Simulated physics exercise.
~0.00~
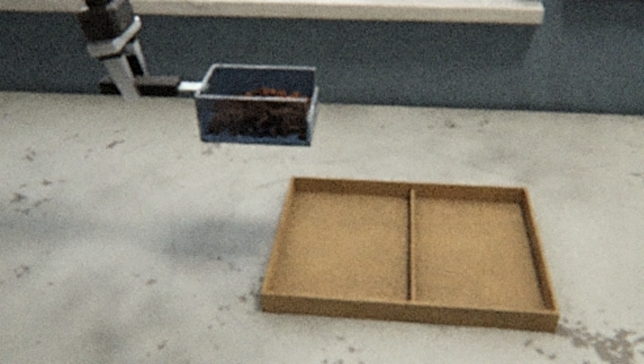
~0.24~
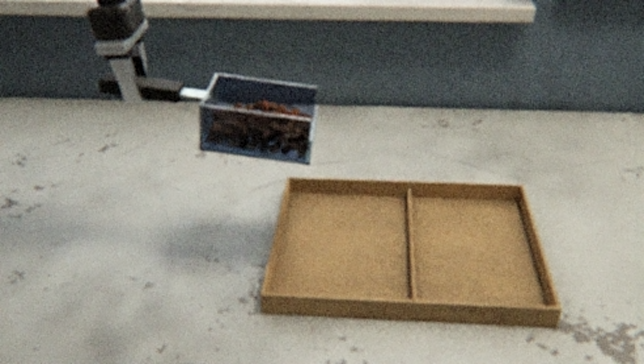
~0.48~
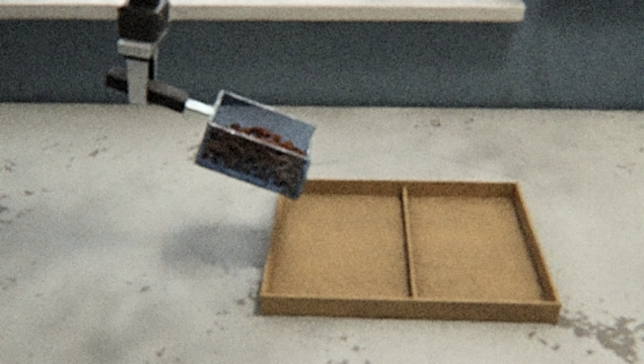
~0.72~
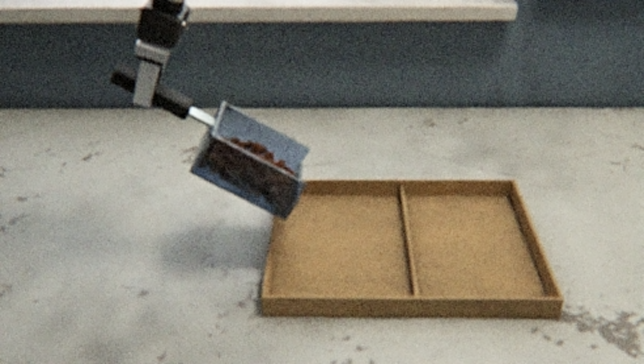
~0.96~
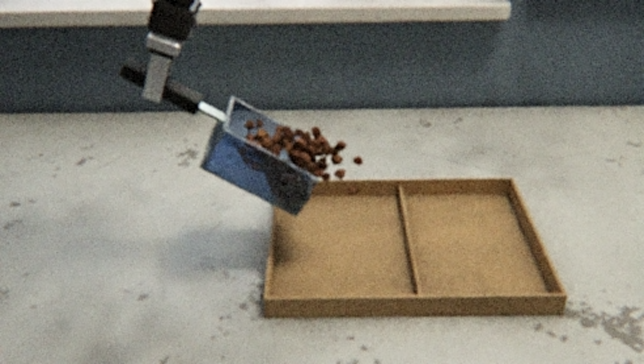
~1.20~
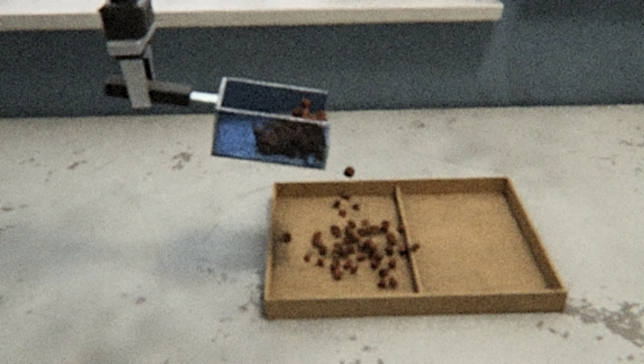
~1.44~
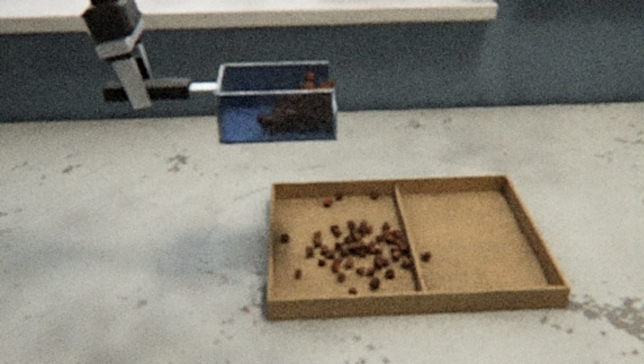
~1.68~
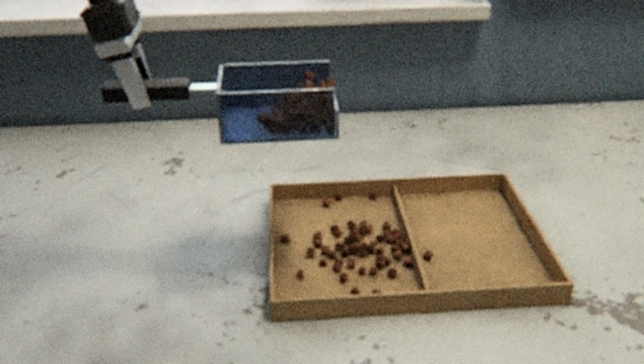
Robotic arm tipping a clear box of brown pellets, spilling some into a divided tray's left section, then levelling it still part-full.
